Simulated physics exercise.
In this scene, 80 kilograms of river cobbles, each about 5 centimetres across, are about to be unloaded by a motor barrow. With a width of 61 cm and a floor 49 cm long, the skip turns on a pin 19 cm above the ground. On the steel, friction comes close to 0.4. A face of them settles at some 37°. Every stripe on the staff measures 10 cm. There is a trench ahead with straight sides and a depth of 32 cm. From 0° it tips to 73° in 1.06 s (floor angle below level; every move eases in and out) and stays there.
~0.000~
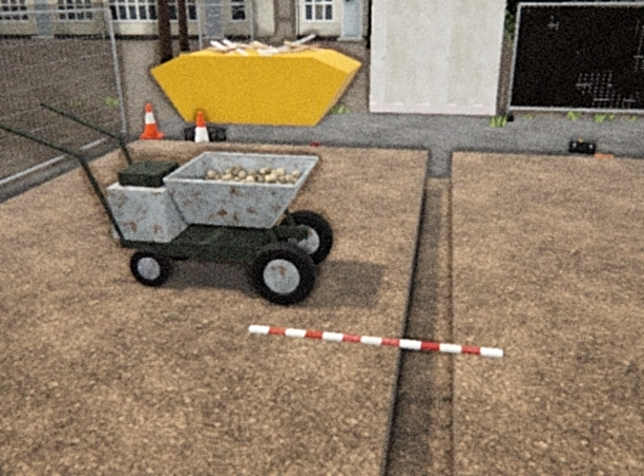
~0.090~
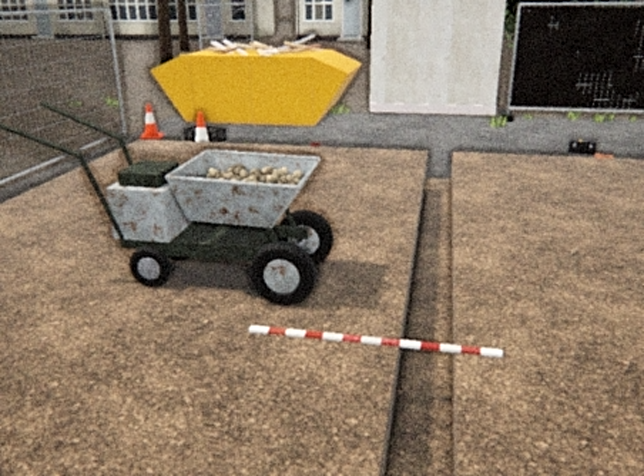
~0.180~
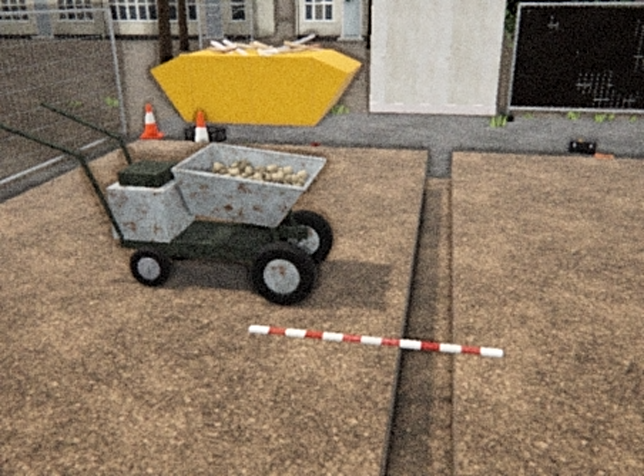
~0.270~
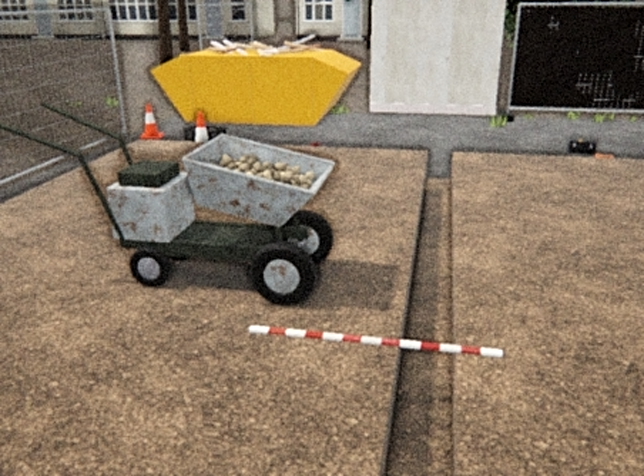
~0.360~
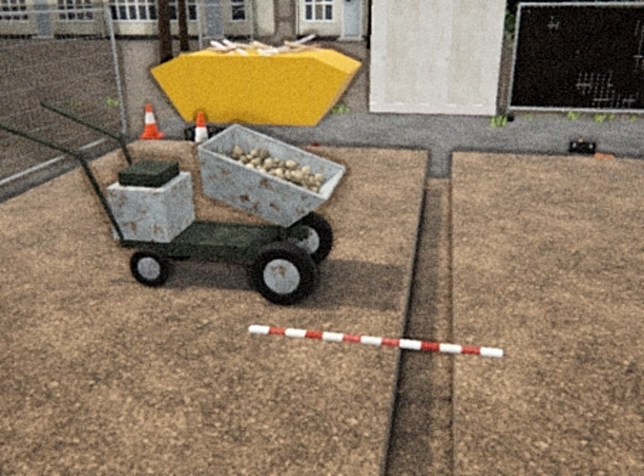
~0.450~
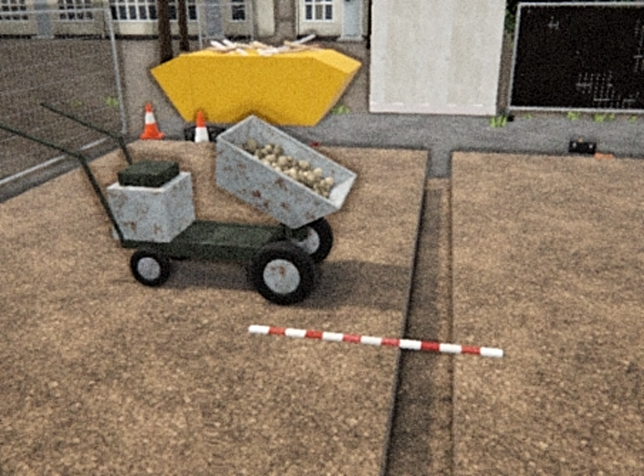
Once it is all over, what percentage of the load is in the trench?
Roughly 87 percent of the load is in the trench.
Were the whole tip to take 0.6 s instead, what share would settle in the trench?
It'd be some 85 per cent.
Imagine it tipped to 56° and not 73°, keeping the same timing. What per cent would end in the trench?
Then about 15 per cent.
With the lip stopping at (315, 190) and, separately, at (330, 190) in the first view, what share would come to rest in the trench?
The first start gives about 90 per cent, the second about 70.
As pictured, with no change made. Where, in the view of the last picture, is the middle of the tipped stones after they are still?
The stones end up centred near (426, 329).
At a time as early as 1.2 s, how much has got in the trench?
I'd say near 25 per cent at that time.
After 0.8 s the floor is at 62°; 100 % in the skip; the foremost stones are at (367, 232).
After 1.2 s the floor is at 73°; 66 % in the skip, 10 % short of the trench, 23 % in the trench; the foremost stones are at (445, 327).
After 1.5 s the floor is at 73°; 29 % in the skip, 13 % short of the trench, 57 % in the trench, 2 % past the trench; the foremost stones are at (496, 313).
After 3.5 s the floor is at 73°; 0 % in the skip, 11 % short of the trench, 87 % in the trench, 2 % past the trench; the foremost stones are at (543, 319).
